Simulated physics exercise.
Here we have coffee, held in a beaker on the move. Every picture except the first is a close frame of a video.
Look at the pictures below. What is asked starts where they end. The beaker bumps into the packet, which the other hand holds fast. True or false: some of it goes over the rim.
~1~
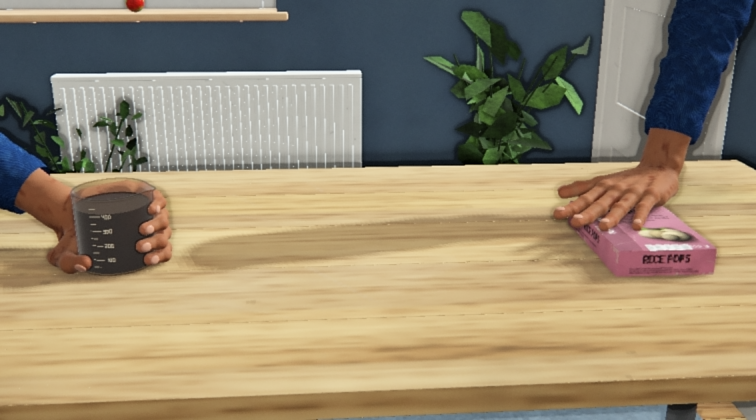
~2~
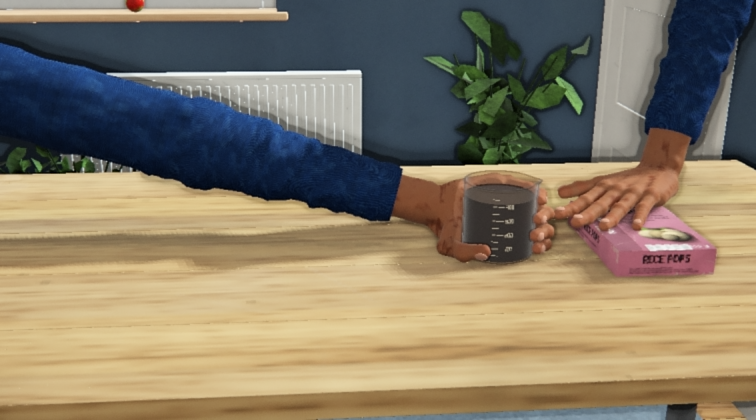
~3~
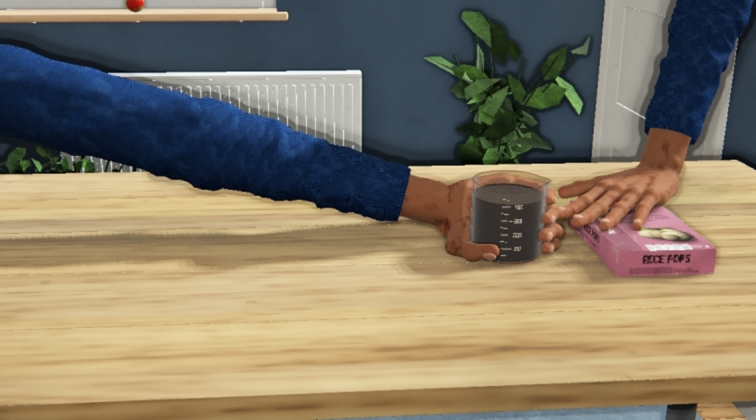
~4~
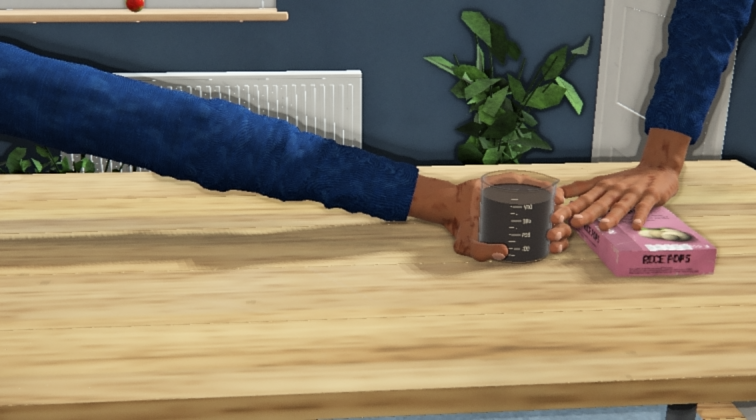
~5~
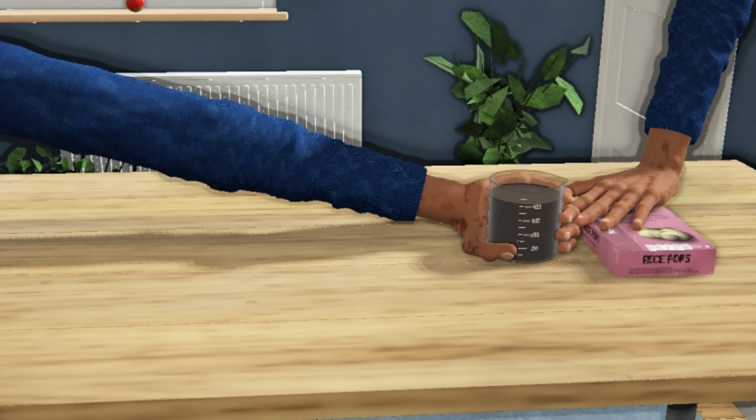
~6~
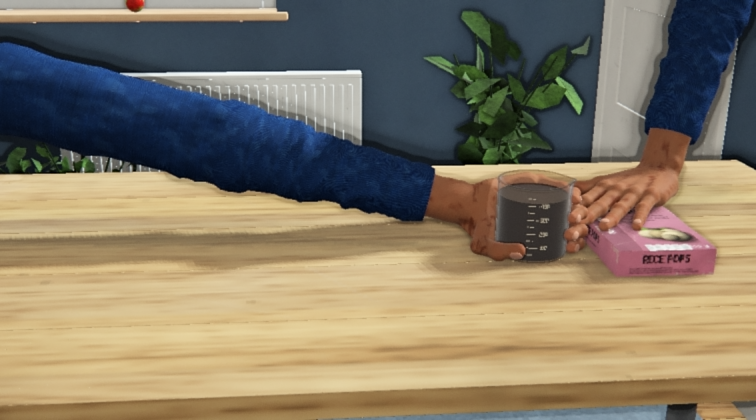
False.
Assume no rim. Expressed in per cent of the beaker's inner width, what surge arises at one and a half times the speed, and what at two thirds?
The wave tops out at around 20 per cent of the width, and then at around 10 per cent.
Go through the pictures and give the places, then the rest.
The first frame shows at rest; beaker (115, 224) about three quarters full; packet (636, 235).
The second frame shows under way; beaker about three quarters full, surface at (500, 195).
In the third frame, 10 px further; beaker (507, 215) about three quarters full.
In the fourth frame, 10 px further; beaker about three quarters full, surface at (516, 195).
In the fifth frame, 10 px further; beaker (524, 214) about three quarters full.
In the sixth frame, 10 px further; beaker about three quarters full, surface at (534, 194); packet (636, 235).
Next, the beaker meets the packet.
After that, the coffee surges up the wall; the wave climbs under half way to the rim.
Finally, the beaker stands at the packet; its rim is dry.
